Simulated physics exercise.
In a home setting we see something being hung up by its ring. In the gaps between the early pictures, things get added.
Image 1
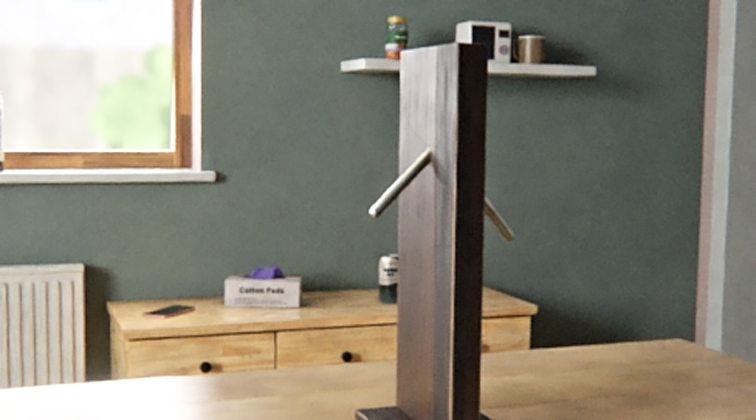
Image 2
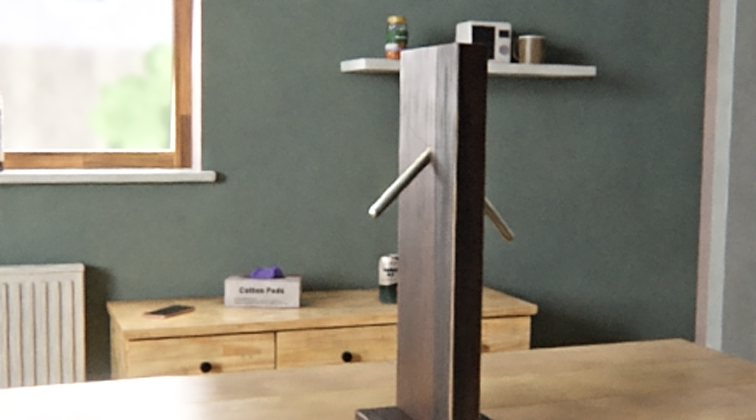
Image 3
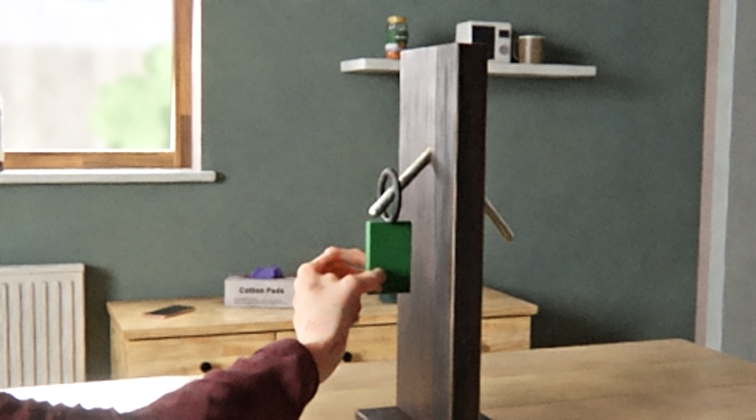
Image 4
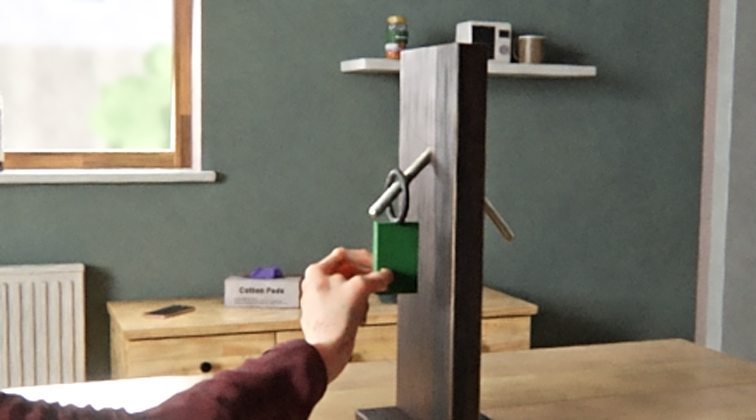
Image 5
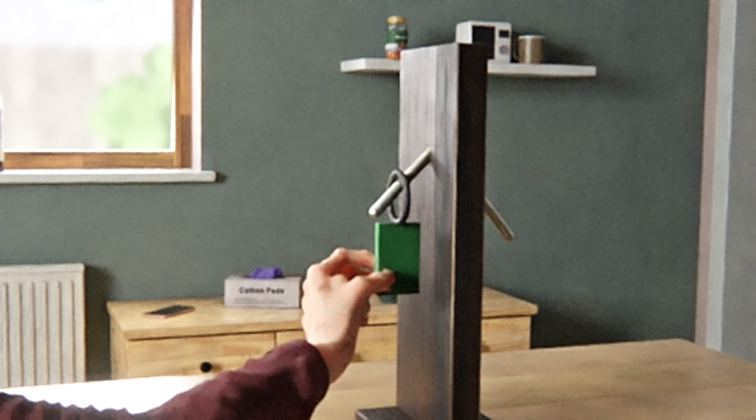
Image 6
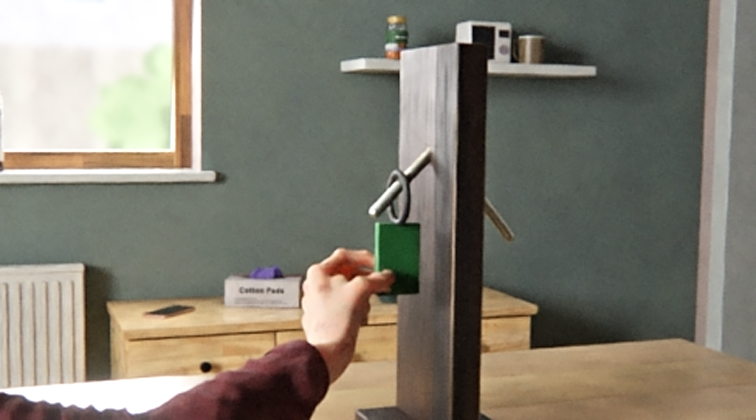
In a room with dark green walls, a wooden stand with slanted pegs stood alone, then a hand held a green tag with its ring around the left peg and shifted it slightly right.
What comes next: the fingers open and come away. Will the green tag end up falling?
Yes, it comes off.
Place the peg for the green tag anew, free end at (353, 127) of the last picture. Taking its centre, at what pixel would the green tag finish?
End point: About (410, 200).
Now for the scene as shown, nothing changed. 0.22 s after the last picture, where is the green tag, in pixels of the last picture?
It should be close to (360, 351).
Then, 0.22 s later than the last frame, green tag dropping near (360, 351).
When it is over, the green tag drops to the table.
